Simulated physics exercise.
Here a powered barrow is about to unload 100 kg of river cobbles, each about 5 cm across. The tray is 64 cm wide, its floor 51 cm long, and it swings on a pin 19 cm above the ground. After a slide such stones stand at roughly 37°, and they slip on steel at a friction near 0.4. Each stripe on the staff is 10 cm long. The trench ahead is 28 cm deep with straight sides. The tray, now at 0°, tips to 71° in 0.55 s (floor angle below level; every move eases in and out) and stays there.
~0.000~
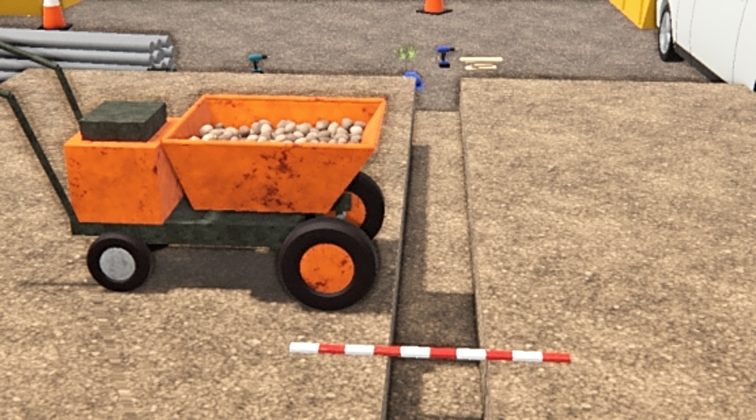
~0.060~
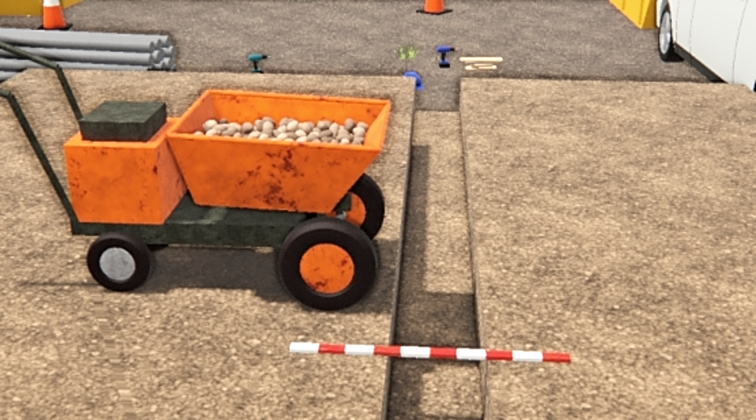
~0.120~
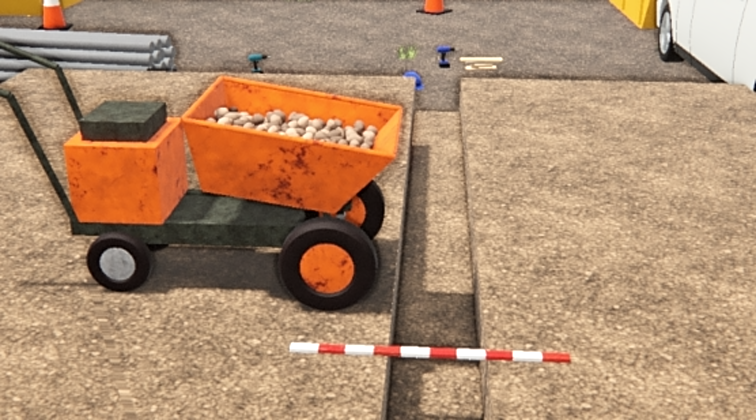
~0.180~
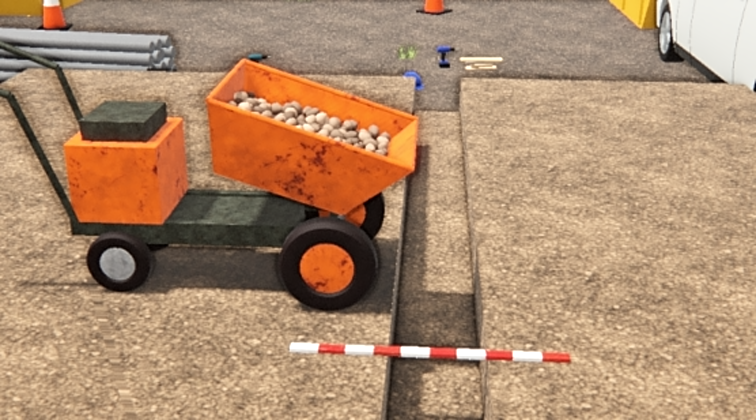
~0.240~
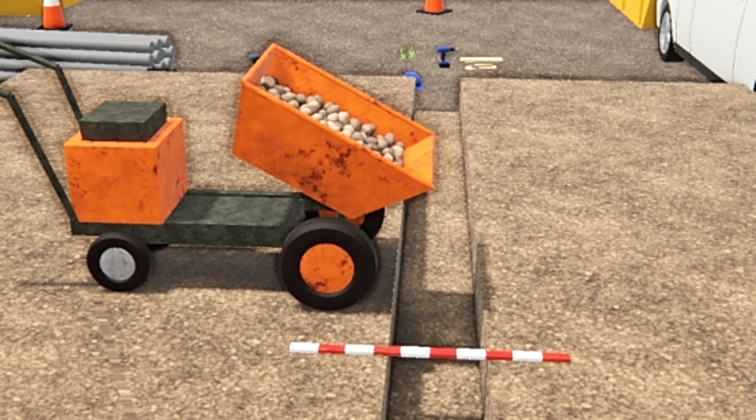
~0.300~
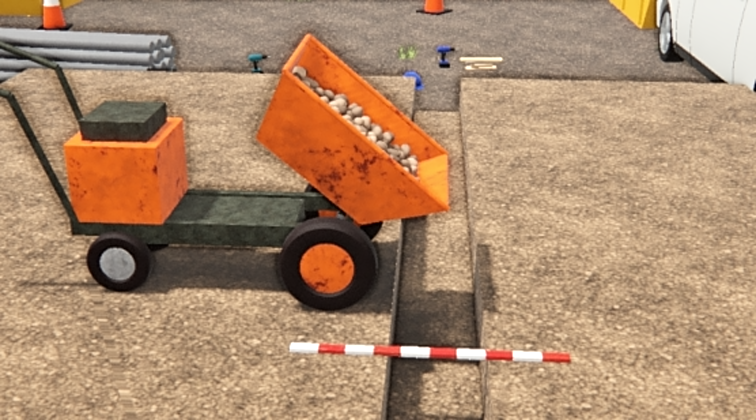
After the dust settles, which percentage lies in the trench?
About 28 per cent.
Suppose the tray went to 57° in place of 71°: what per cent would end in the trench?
Then about 10 per cent.
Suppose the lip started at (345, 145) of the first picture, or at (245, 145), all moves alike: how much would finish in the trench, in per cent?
Near 45 per cent from the first place, 75 from the second.
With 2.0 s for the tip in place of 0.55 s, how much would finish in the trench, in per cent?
Then about 50 per cent.
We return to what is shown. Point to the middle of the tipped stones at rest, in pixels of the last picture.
Their middle is at about (529, 278).
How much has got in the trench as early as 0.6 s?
Some 0 per cent.
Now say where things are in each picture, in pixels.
In the first picture, the tray is at 0°, its lip at (374, 148); the top of the load is at (283, 131).
In the second picture, the tray is at 2°, its lip at (380, 150); the top of the load is at (256, 129); the stones move at 0.5 m/s on average.
In the third picture, the tray is at 9°, its lip at (394, 157); the top of the load is at (245, 119); the stones move at 1.0 m/s on average.
In the fourth picture, the tray is at 18°, its lip at (413, 169); the top of the load is at (252, 103); the stones move at 1.3 m/s on average.
In the fifth picture, the tray is at 29°, its lip at (432, 187); the top of the load is at (273, 90); the stones move at 1.5 m/s on average.
The sixth picture shows lip at (448, 209), floor tilted 40°, highest stones at (300, 80); the stones move at 1.5 m/s on average.
After 0.4 s the floor is at 60°; 100 % in the tray; the foremost stones are at (435, 214).
After 0.6 s the floor is at 71°; 83 % in the tray, 2 % in the trench, 16 % past the trench; the foremost stones are at (533, 293).
After 1.0 s the floor is at 71°; 24 % in the tray, 5 % in the trench, 71 % past the trench; the foremost stones are at (725, 299).
After 3.0 s the floor is at 71°; 0 % in the tray, 28 % in the trench, 72 % past the trench; the foremost stones are past the picture's edge.
